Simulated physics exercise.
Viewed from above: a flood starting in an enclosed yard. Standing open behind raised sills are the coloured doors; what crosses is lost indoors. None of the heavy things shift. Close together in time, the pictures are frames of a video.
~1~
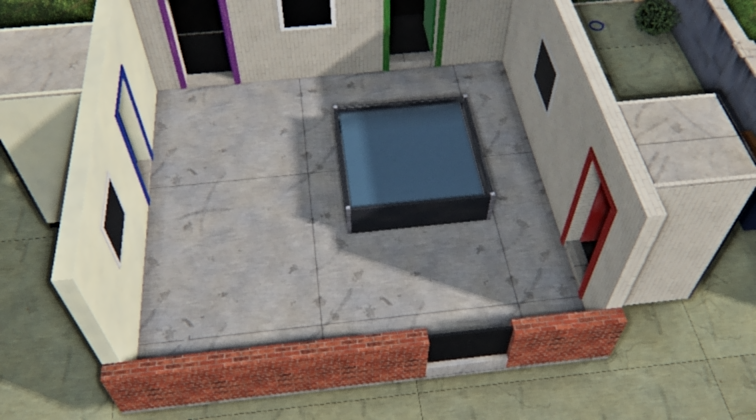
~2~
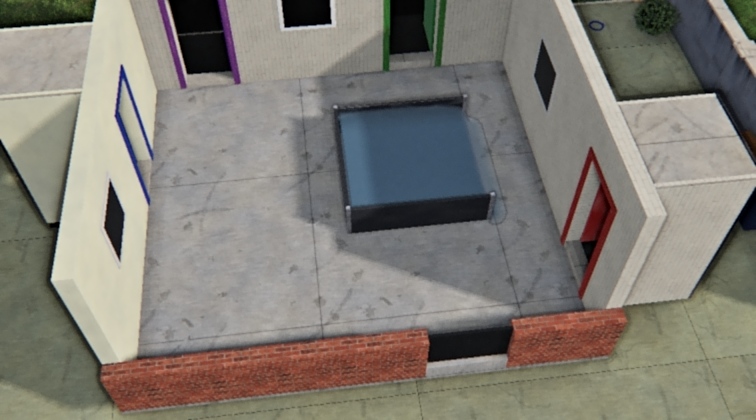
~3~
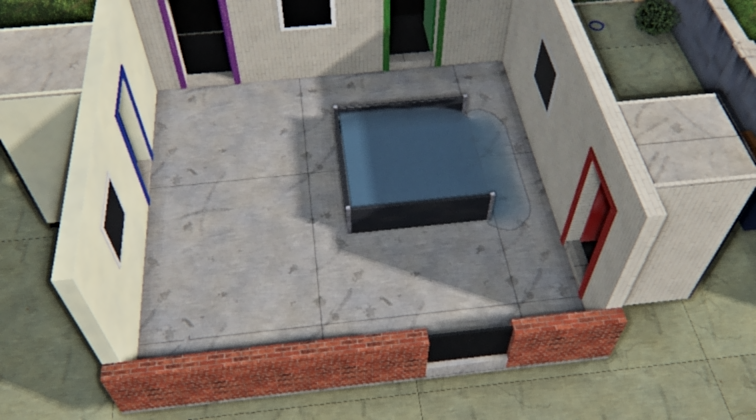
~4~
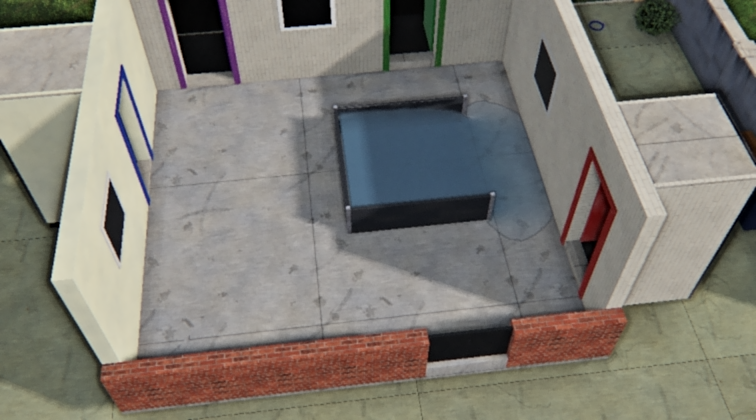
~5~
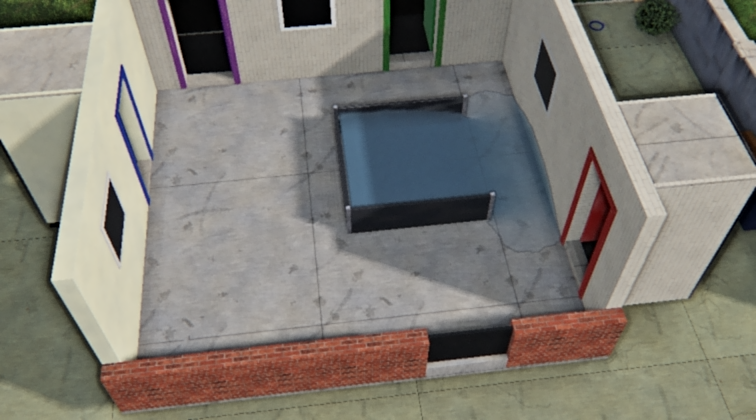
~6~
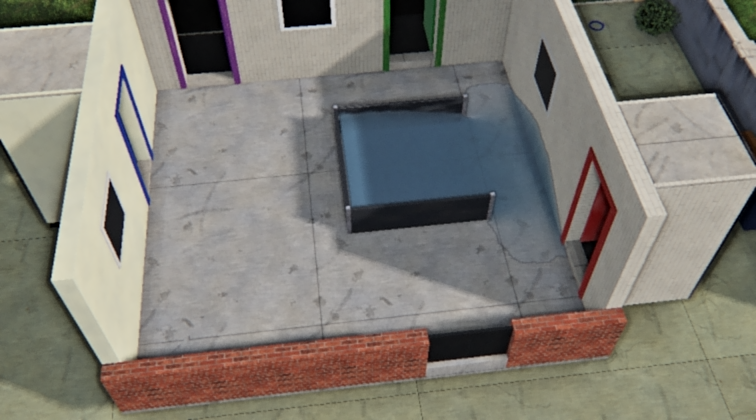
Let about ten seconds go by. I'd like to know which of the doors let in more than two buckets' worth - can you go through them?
Red door: Little enough water. Blue door: Too much water. Green door: Little enough water. Purple door: Little enough water.
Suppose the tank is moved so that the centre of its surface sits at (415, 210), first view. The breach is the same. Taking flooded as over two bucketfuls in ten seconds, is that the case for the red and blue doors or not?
Red gets more, blue gets more.
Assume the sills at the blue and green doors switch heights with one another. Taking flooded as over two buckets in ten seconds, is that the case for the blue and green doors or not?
Lab note: Blue door doesn't reach it; green door crosses the line.
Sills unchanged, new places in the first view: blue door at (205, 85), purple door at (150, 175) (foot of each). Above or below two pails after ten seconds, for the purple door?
Note: Purple misses the threshold.
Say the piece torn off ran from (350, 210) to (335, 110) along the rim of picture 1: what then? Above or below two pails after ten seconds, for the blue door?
The blue door ends up above.
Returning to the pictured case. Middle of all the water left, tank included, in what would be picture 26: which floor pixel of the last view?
I'd mark it close to (454, 183).
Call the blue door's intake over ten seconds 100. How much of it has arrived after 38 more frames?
Share at that point: Close to 25 in a hundred.
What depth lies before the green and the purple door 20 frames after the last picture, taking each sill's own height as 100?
Near 80 per cent and 10 per cent, respectively.
A moment on, water covers 15 % of the floor; the red door wet at the sill, nothing in, the blue door not reached, the green door not reached, the purple door not reached.
Next, water covers 25 % of the floor; the red door wet at the sill, nothing in, the blue door not reached, the green door wet at the sill, nothing in, the purple door not reached.
Then, water covers 45 % of the floor; the red door under two buckets in, the blue door not reached, the green door wet at the sill, nothing in, the purple door not reached.
Later, water covers 90 % of the floor; the red door under two buckets in, the blue door under two buckets in, the green door wet at the sill, nothing in, the purple door wet at the sill, nothing in.
In the end, water covers 95 % of the floor; the red door under two buckets in, the blue door over two buckets in, the green door wet at the sill, nothing in, the purple door wet at the sill, nothing in.
